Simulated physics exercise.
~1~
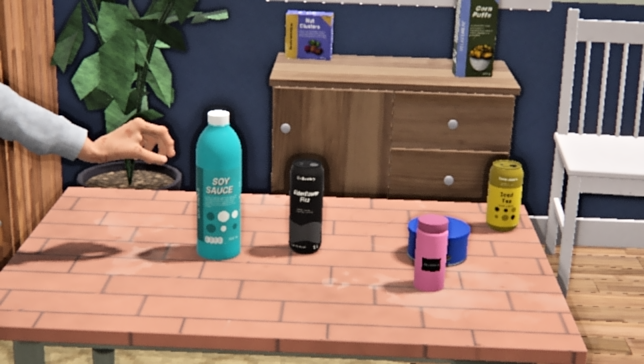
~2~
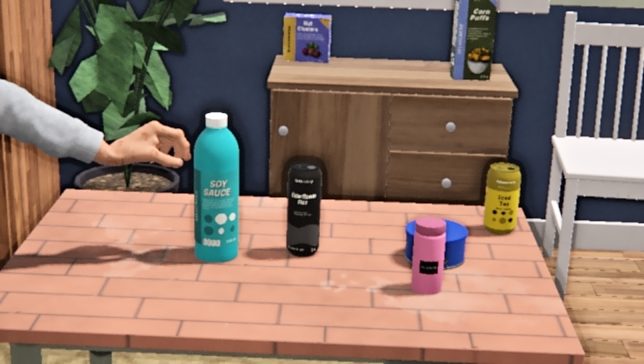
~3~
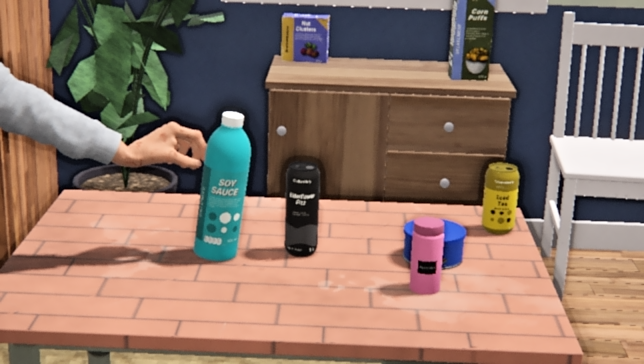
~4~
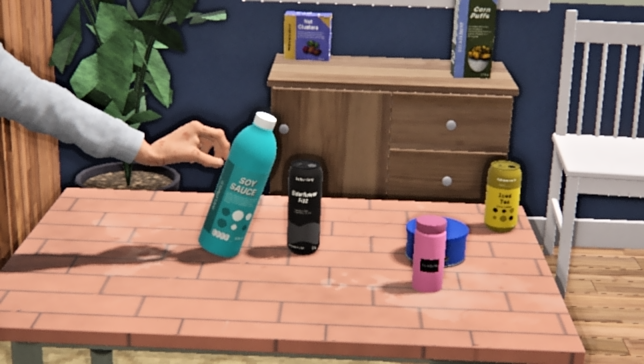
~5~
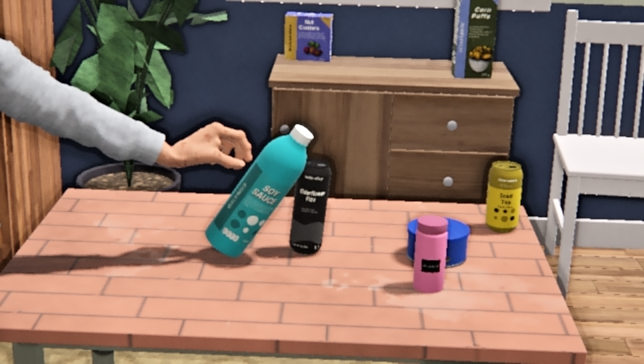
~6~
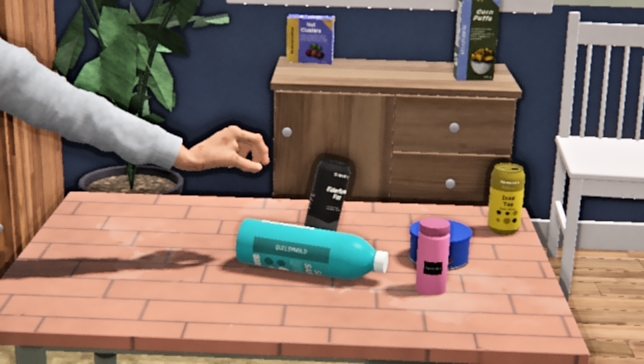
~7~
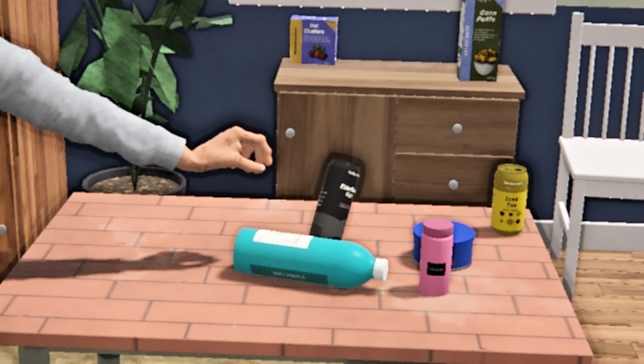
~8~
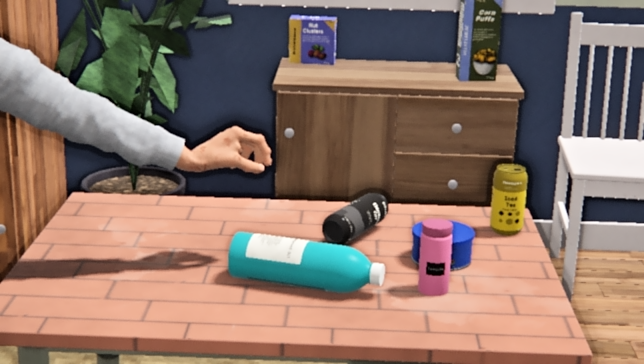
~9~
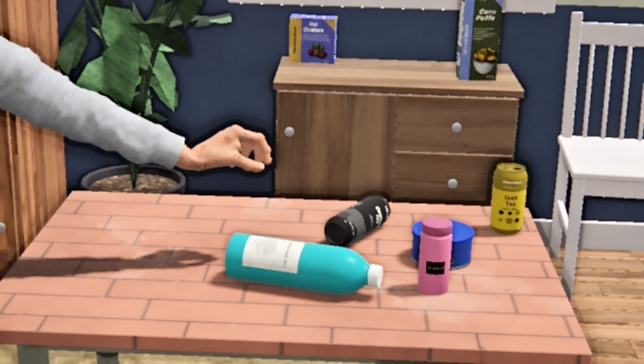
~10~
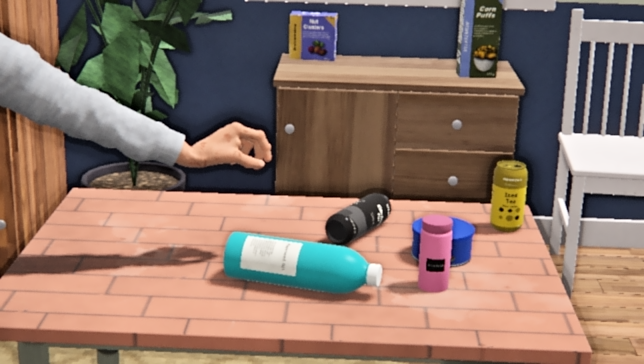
On a brick-patterned tabletop, a hand pushes a turquoise bottle rightward until it topples, knocking over a black can; both lie still.
